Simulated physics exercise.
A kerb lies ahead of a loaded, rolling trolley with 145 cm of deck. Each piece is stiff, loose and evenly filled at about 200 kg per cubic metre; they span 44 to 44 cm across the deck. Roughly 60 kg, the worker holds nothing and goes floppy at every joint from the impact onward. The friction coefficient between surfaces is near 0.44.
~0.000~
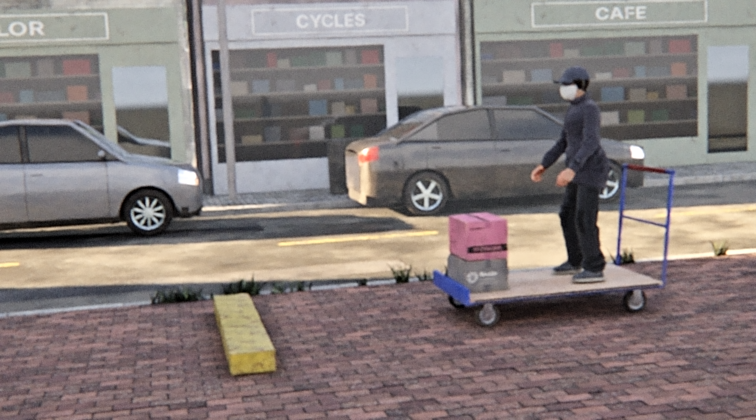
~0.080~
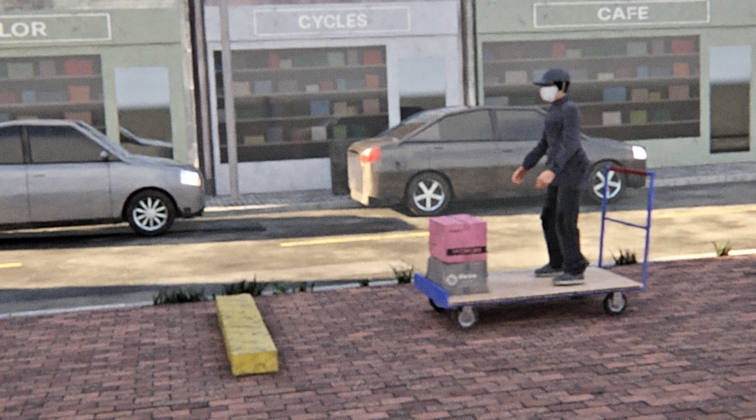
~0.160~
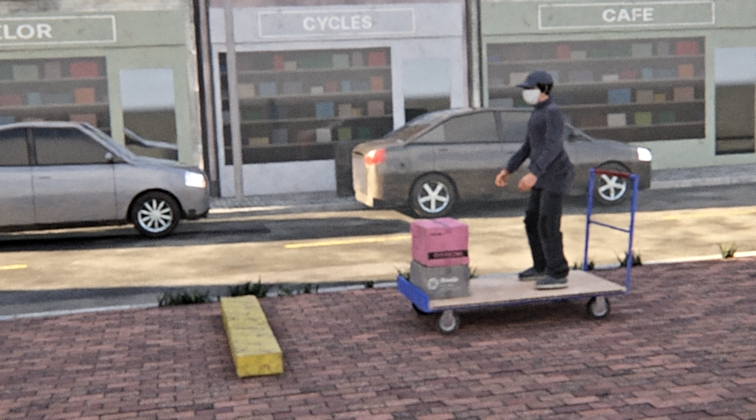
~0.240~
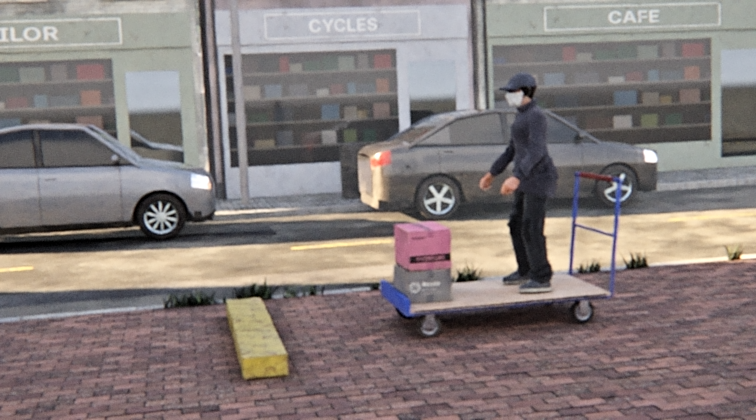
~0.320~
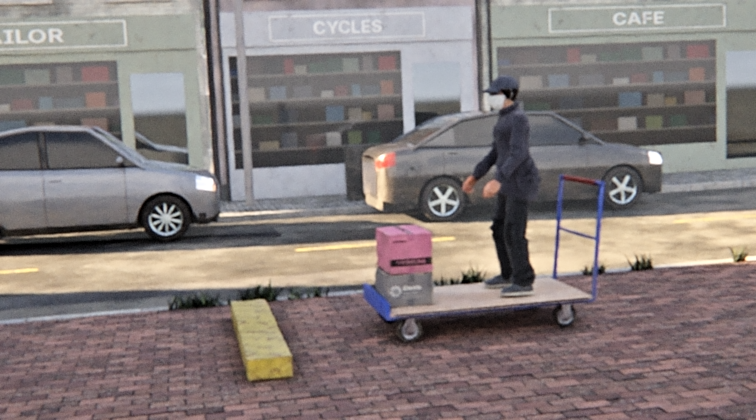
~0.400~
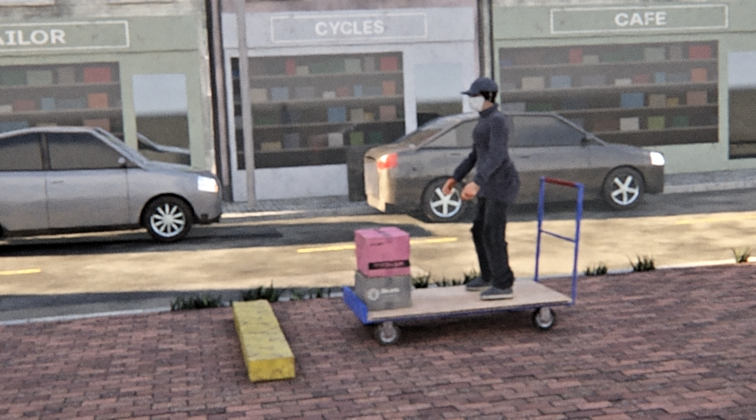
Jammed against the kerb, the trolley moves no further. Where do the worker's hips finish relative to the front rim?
The worker's hips finish short of the front rim.
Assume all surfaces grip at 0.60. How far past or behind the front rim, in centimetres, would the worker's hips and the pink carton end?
Final: Hips 20 cm behind rim; pink 70 cm past rim.
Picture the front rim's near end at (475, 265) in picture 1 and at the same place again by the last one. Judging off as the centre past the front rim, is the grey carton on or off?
Lab note: Grey - remains loaded.
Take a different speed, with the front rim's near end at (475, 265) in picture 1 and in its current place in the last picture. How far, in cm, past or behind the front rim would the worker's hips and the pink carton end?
So the hips land 50 cm beyond the front rim, and the pink one ends 140 cm beyond it.
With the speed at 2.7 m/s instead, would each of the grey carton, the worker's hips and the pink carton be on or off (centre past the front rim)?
In that case grey on, hips off, pink off.
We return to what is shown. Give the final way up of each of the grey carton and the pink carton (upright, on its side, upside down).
At rest: Grey upright, pink upside down.
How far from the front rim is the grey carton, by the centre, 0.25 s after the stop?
About 20 cm behind the rim.
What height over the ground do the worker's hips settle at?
They end up some 55 cm off the ground.
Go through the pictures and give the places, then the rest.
Hips (587, 170), grey carton (477, 271), rim corner (468, 300); 146 cm still to roll, in the first picture.
Hips (568, 172), grey carton (457, 273), rim corner (446, 303); 129 cm still to roll, in the second picture.
Hips (551, 175), grey carton (439, 277), rim corner (427, 306); 112 cm still to roll, in the third picture.
Hips (535, 178), grey carton (422, 281), rim corner (408, 311); 95 cm still to roll, in the fourth picture.
Hips (517, 182), grey carton (403, 285), rim corner (388, 315); 78 cm still to roll, in the fifth picture.
Hips (497, 184), grey carton (382, 288), rim corner (365, 318); 61 cm still to roll. Speed about 2.1 m/s, in the sixth picture.
Impact comes at 0.69 s.
After 0.94 s the worker's hips are 57 cm behind the rim, near (343, 231) in the last picture's view.
After 1.24 s the worker's hips are 32 cm behind the rim, near (310, 257) in the last picture's view.
After 1.69 s the worker's hips are 23 cm behind the rim, near (297, 261) in the last picture's view.
At rest, 2.0 s, past the rim, pink carton; behind it, grey carton and the worker's hips.
